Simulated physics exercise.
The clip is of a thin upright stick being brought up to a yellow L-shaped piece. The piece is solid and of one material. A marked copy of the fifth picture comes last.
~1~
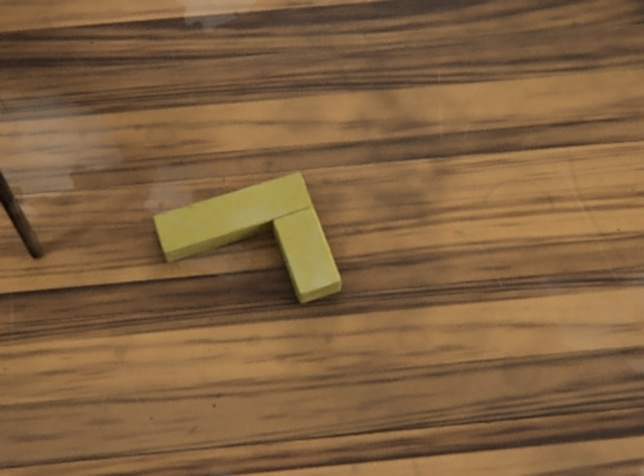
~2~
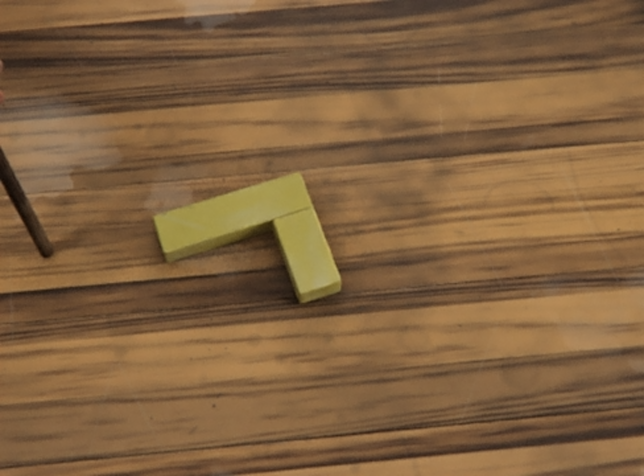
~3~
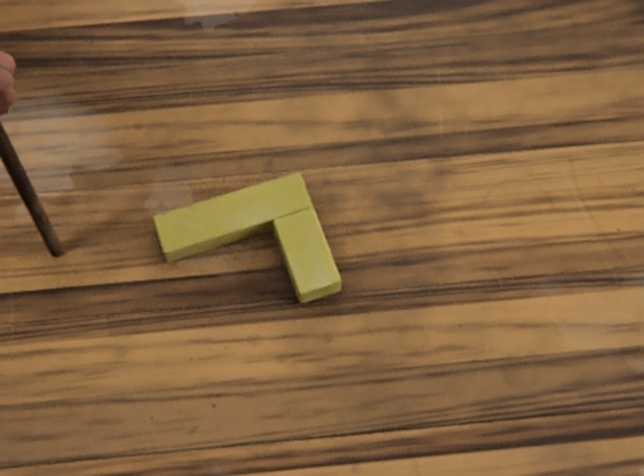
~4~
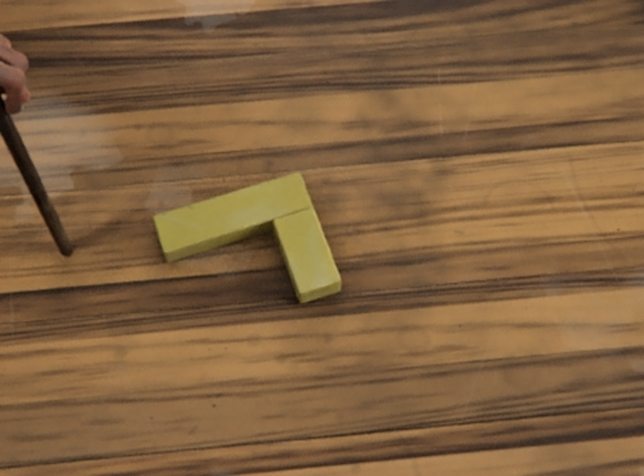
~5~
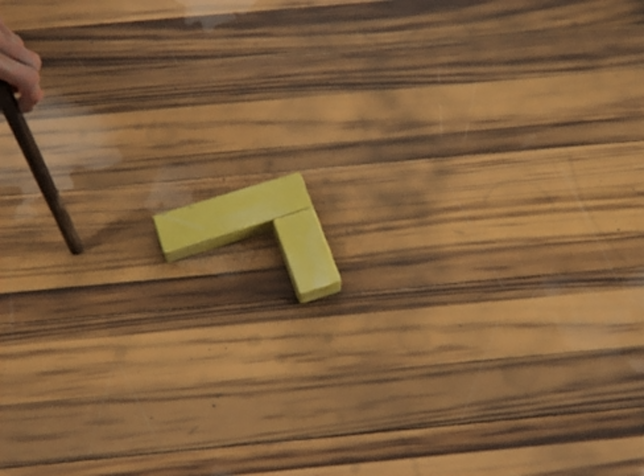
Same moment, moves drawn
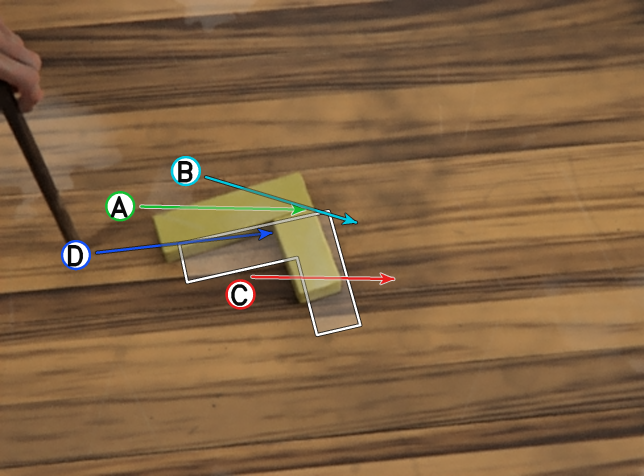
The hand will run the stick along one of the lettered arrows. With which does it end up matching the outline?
A.
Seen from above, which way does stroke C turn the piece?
It turns anticlockwise.
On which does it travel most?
D.
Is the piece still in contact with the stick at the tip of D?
Yes.
On the copy, A from (141, 207) to (305, 210); B from (206, 177) to (356, 223); C from (252, 277) to (393, 279); D from (97, 253) to (271, 233).
On A. First, foot of the stick (201, 208), piece (233, 212).
Then, foot of the stick (261, 210), piece (250, 228).
Finally, foot of the stick (305, 211), piece (259, 235); it fills the outline.
By contrast, B leaves the piece out of the outline, at (253, 228); C leaves the piece out of the outline, at (258, 226); D leaves the piece out of the outline, at (352, 200).
